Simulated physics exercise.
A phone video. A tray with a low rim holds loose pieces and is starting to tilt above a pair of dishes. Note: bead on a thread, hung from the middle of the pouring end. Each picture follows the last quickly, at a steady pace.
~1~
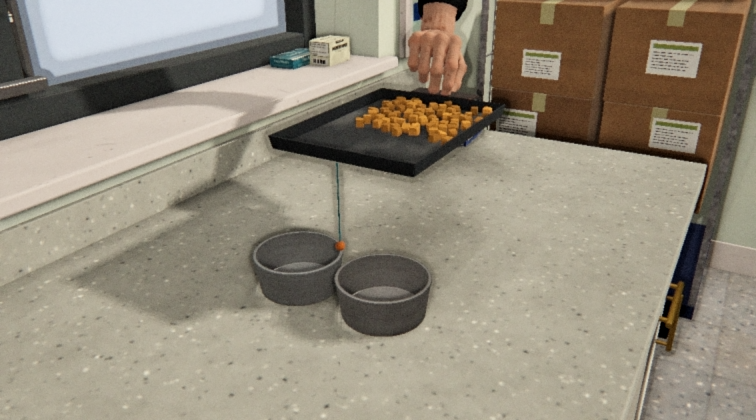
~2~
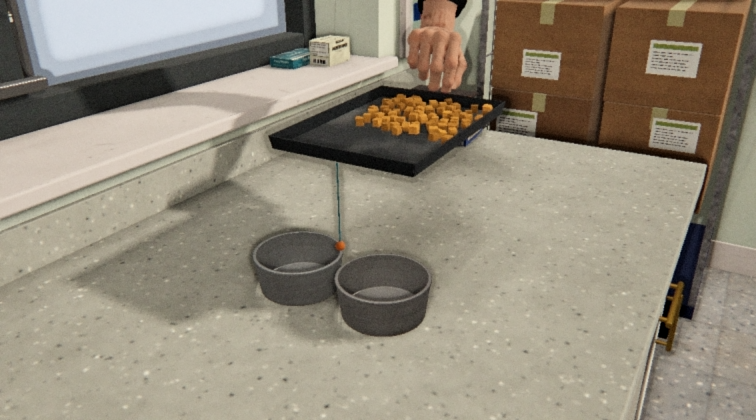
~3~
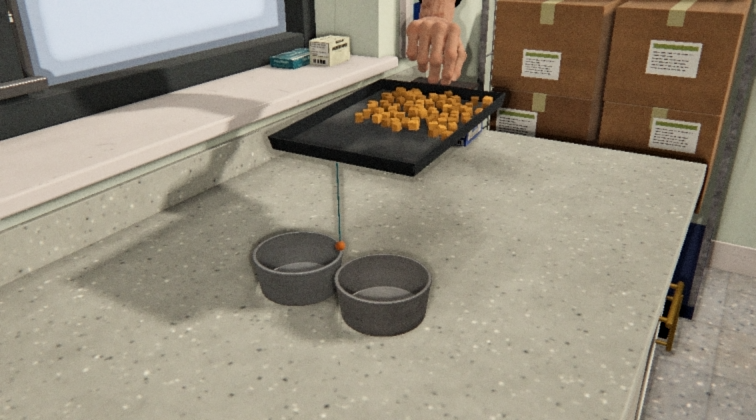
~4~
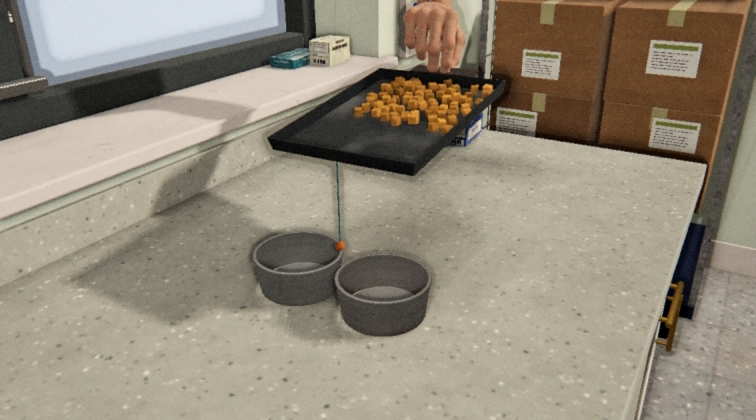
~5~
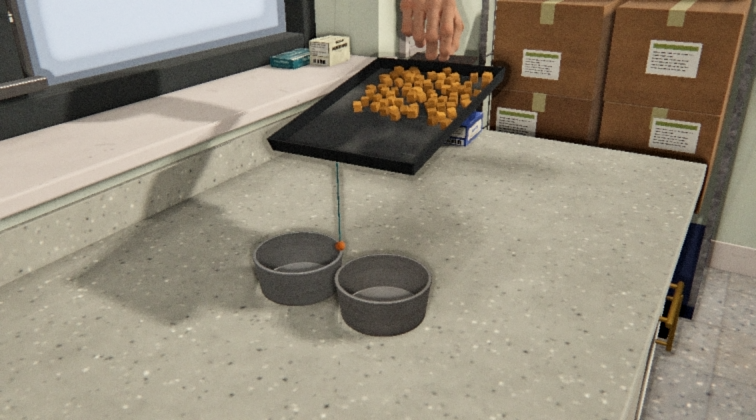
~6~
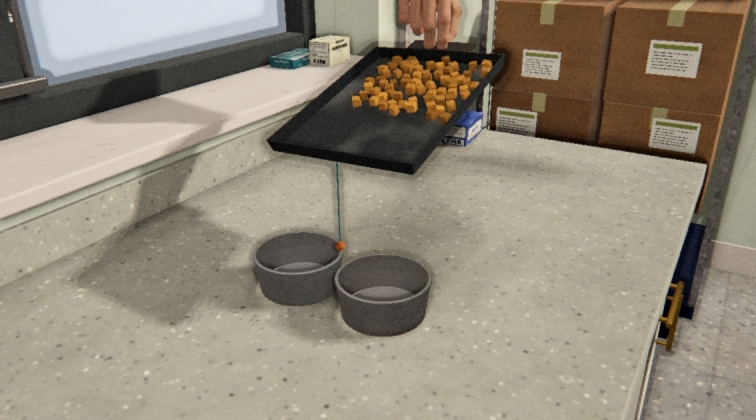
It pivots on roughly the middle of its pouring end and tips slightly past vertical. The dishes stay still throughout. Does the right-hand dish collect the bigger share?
No, the left-hand dish does.
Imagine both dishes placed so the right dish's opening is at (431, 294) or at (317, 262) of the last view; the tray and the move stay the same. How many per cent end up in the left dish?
30, then 0 %.
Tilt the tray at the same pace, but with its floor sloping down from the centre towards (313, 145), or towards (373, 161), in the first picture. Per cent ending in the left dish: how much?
Lab note: Try one about 70 %, try two 0 %.
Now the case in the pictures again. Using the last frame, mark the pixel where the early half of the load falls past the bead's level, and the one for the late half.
The opening half passes (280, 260), the closing half (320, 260).
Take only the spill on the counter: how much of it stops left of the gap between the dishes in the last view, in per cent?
Estimate: Roughly 100 %.
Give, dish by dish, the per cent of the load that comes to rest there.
About: Left dish 30, right dish 20 per cent.
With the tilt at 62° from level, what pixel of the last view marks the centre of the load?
Look around (332, 142) in the last picture.
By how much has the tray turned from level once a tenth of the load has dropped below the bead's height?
Somewhere near 70 degrees, I'd say.
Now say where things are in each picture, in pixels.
In the first frame, corners of the pouring end at (272, 135) and (414, 163), level; middle of the load at (423, 120), croutons; left dish at (272, 284); right dish at (359, 314); bead on its thread at (340, 246).
In the second frame, corners of the pouring end at (272, 135) and (413, 162), level; middle of the load at (423, 119).
In the third frame, corners of the pouring end at (272, 136) and (413, 162), tipped barely, lowest at the left corner; middle of the load at (423, 113).
In the fourth frame, corners of the pouring end at (271, 137) and (412, 162), tipped a little, lowest at the left corner; middle of the load at (422, 105).
In the fifth frame, corners of the pouring end at (270, 138) and (412, 162), tipped a little, lowest at the left corner; middle of the load at (422, 97).
In the sixth frame, corners of the pouring end at (270, 139) and (411, 162), tipped clearly, lowest at the left corner; middle of the load at (420, 89); left dish at (272, 284); right dish at (359, 314).
Soon after the last picture, tray tipped steeply; most on the tray; a stray few outside both; a small part in the air.
A little later, tray tipped past a quarter turn; about two thirds on the tray; a small part in the right dish; a small part in the left dish; a small part outside both; a small part in the air.
Later still, tray tipped past a quarter turn; about a quarter in the right dish; about a third in the left dish; about half outside both.
At rest, tray tipped past a quarter turn; about a quarter in the right dish; about a third in the left dish; about half outside both.
